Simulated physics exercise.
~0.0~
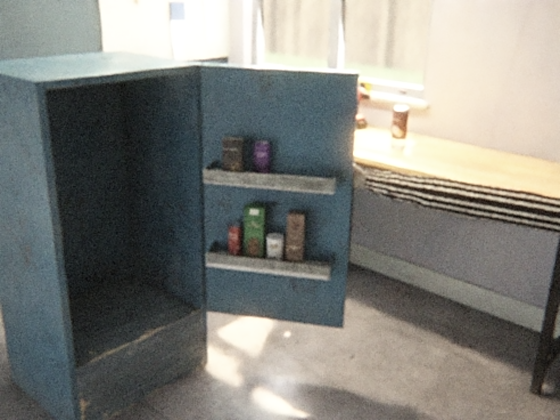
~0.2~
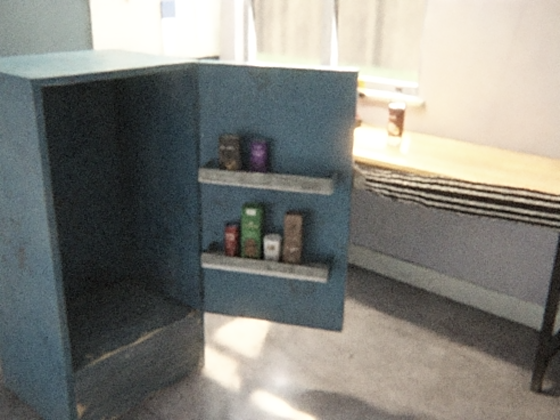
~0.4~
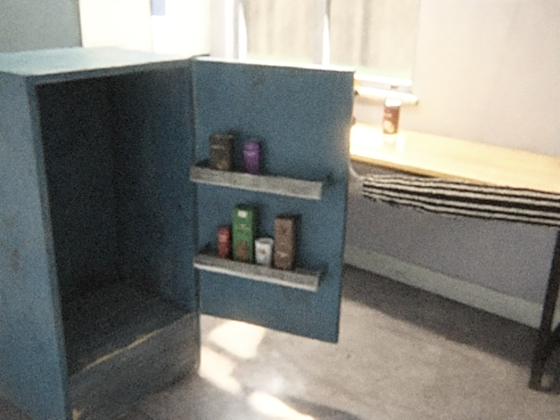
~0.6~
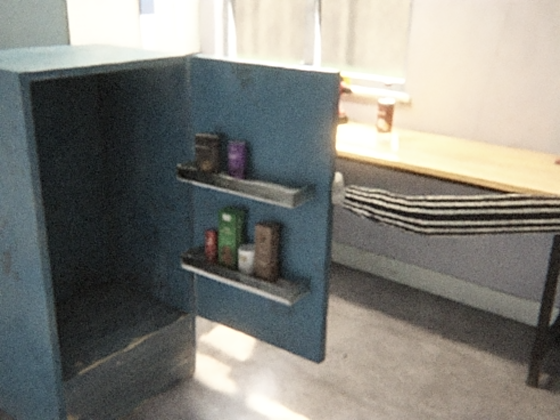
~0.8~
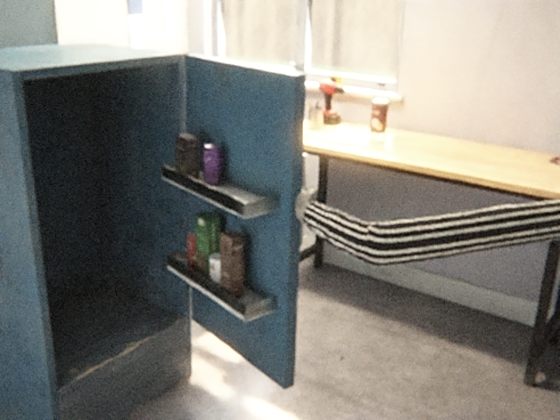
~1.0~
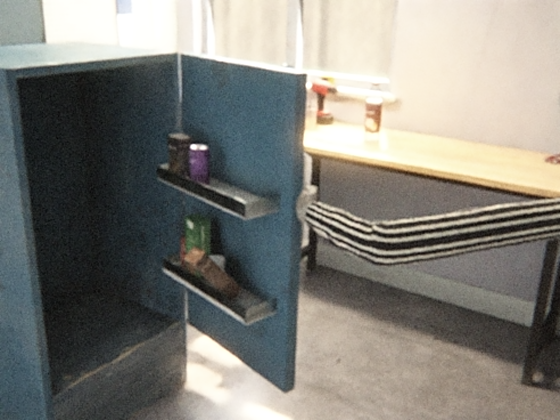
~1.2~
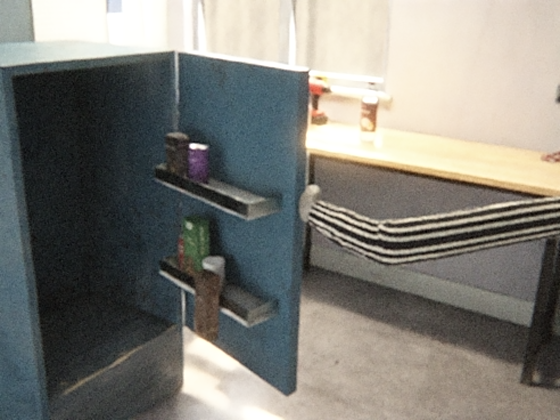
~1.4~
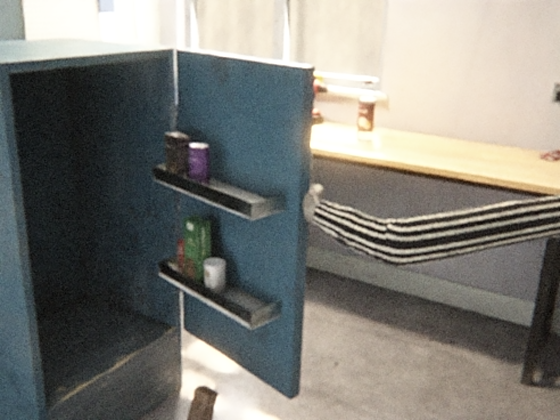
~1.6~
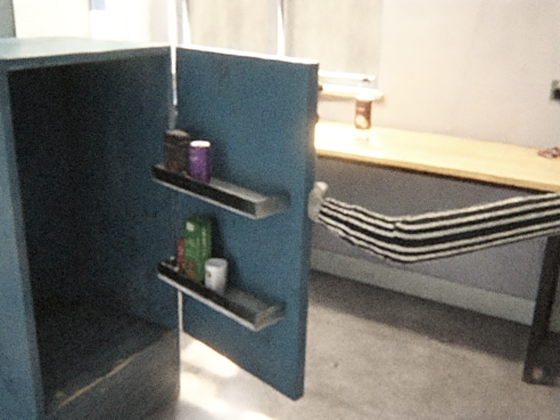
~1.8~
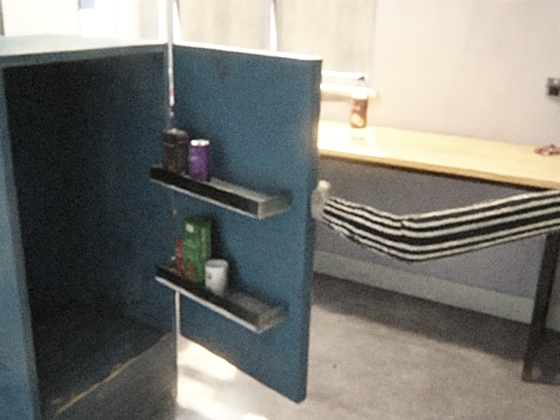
A striped-sleeved arm swings the blue cabinet door partly shut, and the brown carton topples off.
